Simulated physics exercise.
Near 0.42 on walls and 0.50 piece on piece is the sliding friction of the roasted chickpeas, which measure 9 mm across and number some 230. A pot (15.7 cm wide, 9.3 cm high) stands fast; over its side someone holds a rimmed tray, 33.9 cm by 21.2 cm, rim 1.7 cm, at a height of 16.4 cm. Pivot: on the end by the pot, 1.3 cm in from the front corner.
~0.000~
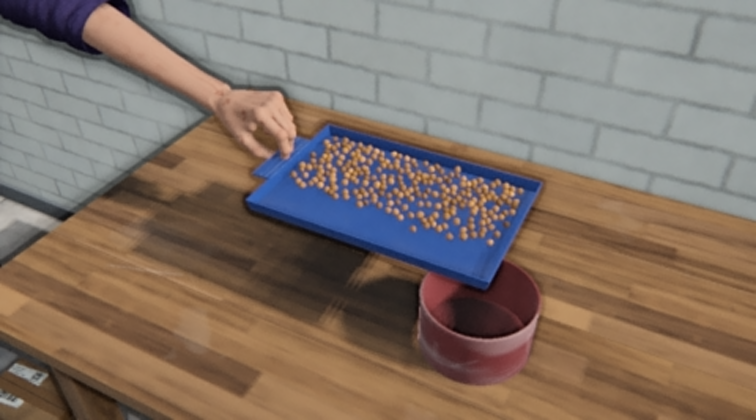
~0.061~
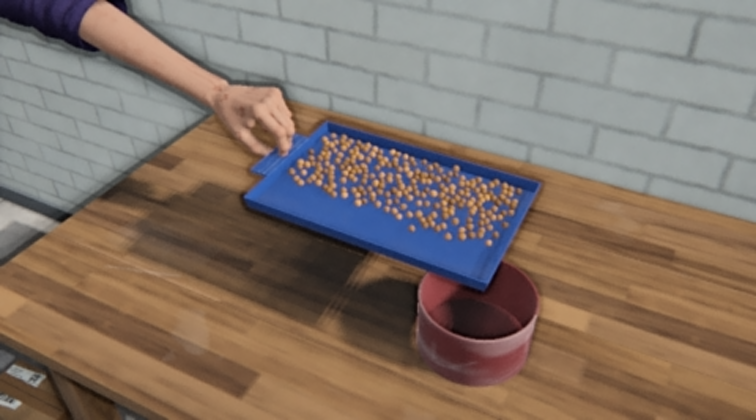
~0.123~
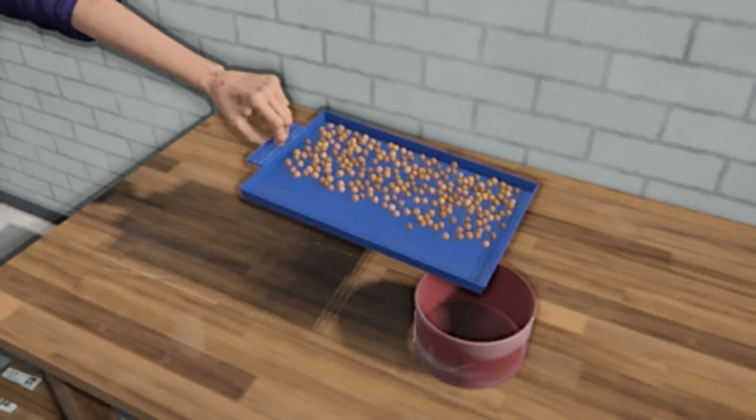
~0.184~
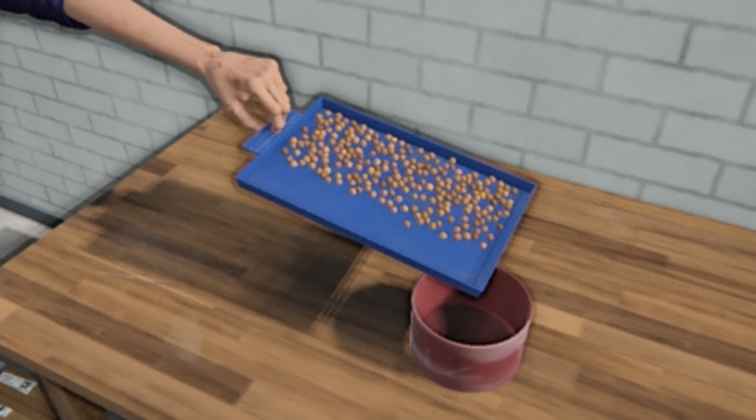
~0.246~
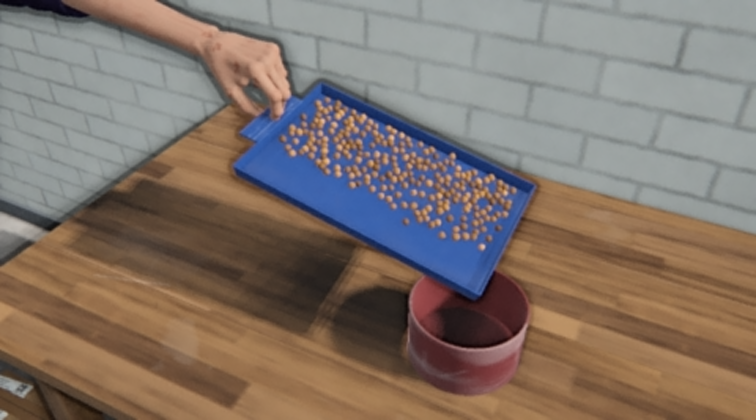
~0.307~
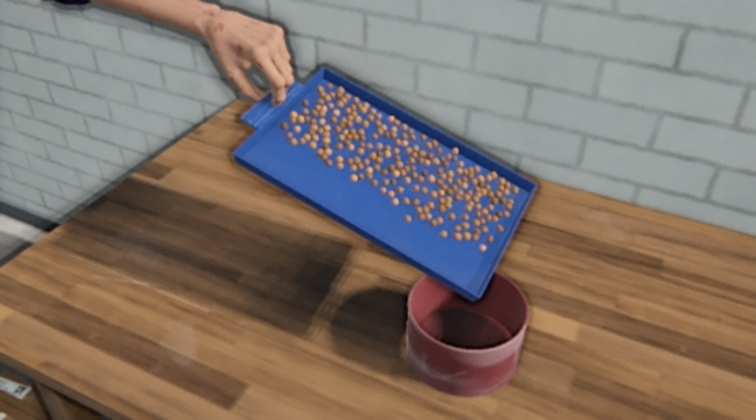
On a wooden worktop against a pale brick wall, seen from above at an angle, a hand reaches in from a purple sleeve at the upper left. It grips the handle of a blue rimmed tray scattered with small orange-brown balls, its right end above a dark red round pot. The hand steadily raises the left end, steepening the tray's slope toward the right, while the view drifts slightly.
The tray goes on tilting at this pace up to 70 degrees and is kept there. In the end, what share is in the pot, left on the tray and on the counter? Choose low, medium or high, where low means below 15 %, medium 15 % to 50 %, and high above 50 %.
Shares - pot: Low, tray: High, counter: Medium.
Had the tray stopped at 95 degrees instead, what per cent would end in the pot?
Around 10 in a hundred.
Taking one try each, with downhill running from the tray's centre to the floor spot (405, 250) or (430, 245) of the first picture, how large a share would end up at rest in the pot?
The share comes to roughly 0 in a hundred, then roughly 0 in a hundred.
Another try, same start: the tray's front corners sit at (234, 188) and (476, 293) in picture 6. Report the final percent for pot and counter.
Per cent by place - pot 0, counter 10.
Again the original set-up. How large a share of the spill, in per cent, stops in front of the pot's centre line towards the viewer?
Share: Some 90 %.
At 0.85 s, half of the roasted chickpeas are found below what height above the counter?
About 20 centimetres.
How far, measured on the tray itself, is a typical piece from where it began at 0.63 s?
About 10 cm.
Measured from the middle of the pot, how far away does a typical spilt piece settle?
Roughly 20 centimetres.
Then, at 0.63 s, tilt 44 degrees; the tray holds 100 %, the pot 0 %.
After 0.85 s, tilt 61 degrees; the tray holds 95 %, the pot 0 %.
After 1.18 s, tilt 70 degrees; the tray holds 65 %, the pot 0 %.
At rest (1.8 s), pot 0 %, tray 65 %, counter 35 %.
